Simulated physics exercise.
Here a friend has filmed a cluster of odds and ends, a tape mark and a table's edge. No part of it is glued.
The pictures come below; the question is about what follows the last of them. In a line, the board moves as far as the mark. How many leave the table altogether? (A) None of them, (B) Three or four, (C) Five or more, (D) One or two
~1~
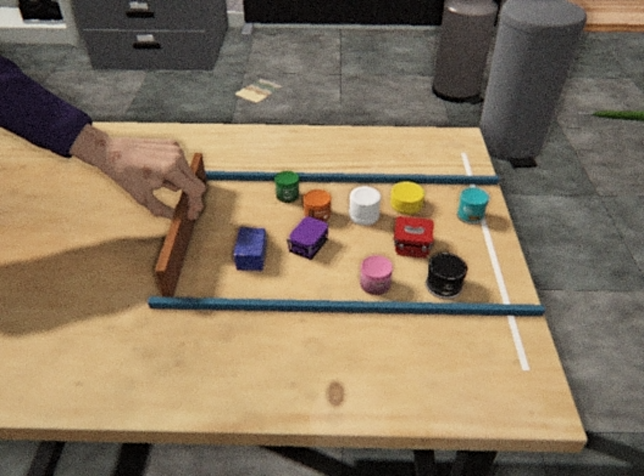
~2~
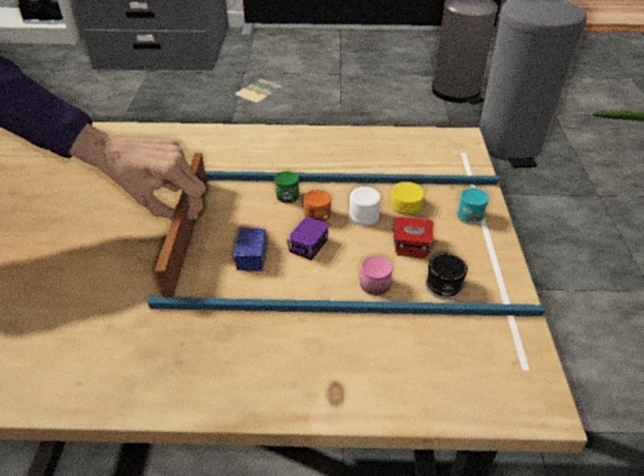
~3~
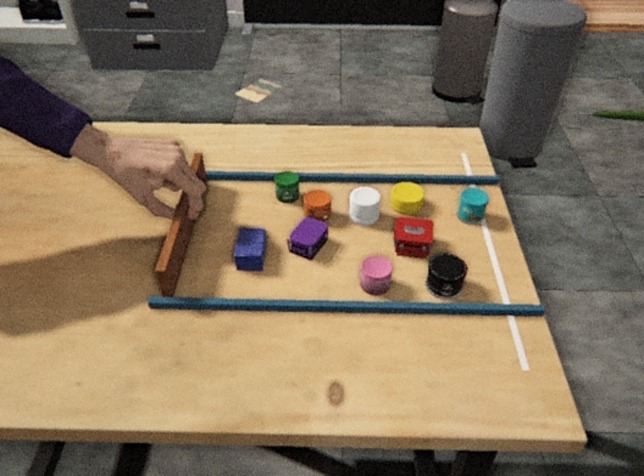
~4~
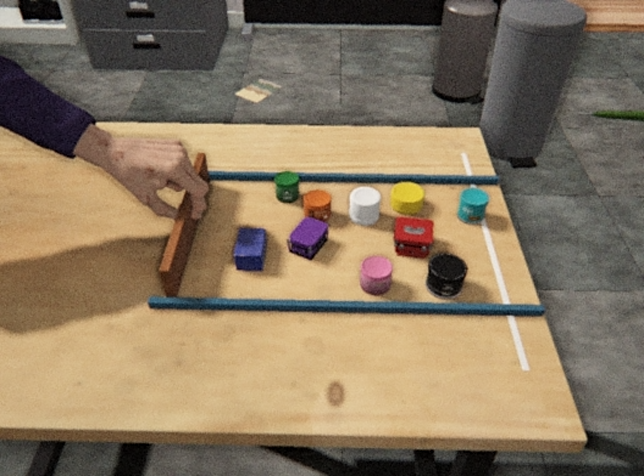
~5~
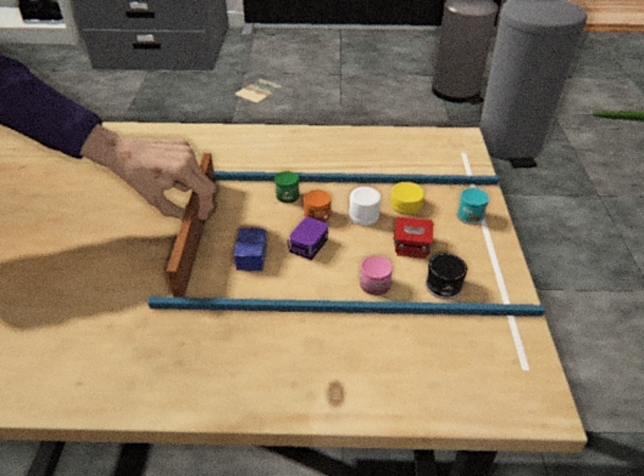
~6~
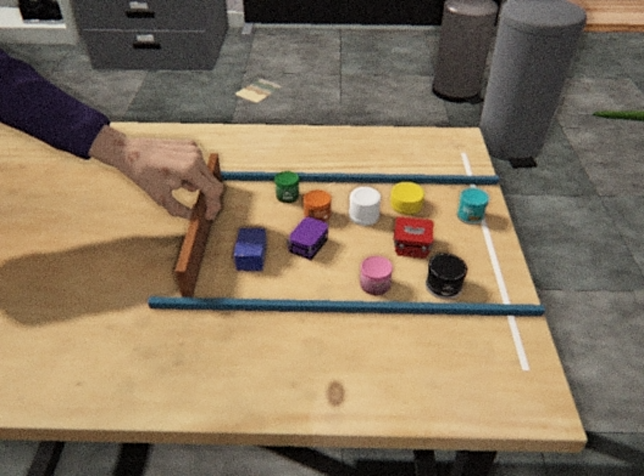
Answer: C.
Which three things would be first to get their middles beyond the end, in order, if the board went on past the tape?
They are the red case, then the turquoise tin, then the black pot.
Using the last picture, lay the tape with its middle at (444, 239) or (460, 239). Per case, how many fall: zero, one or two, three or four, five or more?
At each place: None and one to two.
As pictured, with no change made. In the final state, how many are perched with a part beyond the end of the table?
That'd be 0.
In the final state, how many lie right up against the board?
4 of them.
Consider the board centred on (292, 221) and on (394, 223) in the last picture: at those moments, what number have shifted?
Note: First position 3; second position 9.
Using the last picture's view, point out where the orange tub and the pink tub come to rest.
The orange tub at (499, 215), the pink tub at (520, 279).
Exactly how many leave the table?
Count of fallen: 6.
Soon after, none off yet; turquoise tin at rest near (473, 206); black pot at rest near (446, 276); red case at rest near (413, 238).
By the end, the number that fall off is five or more; fallen, purple case, white lid, yellow lid, red case, black pot and turquoise tin.
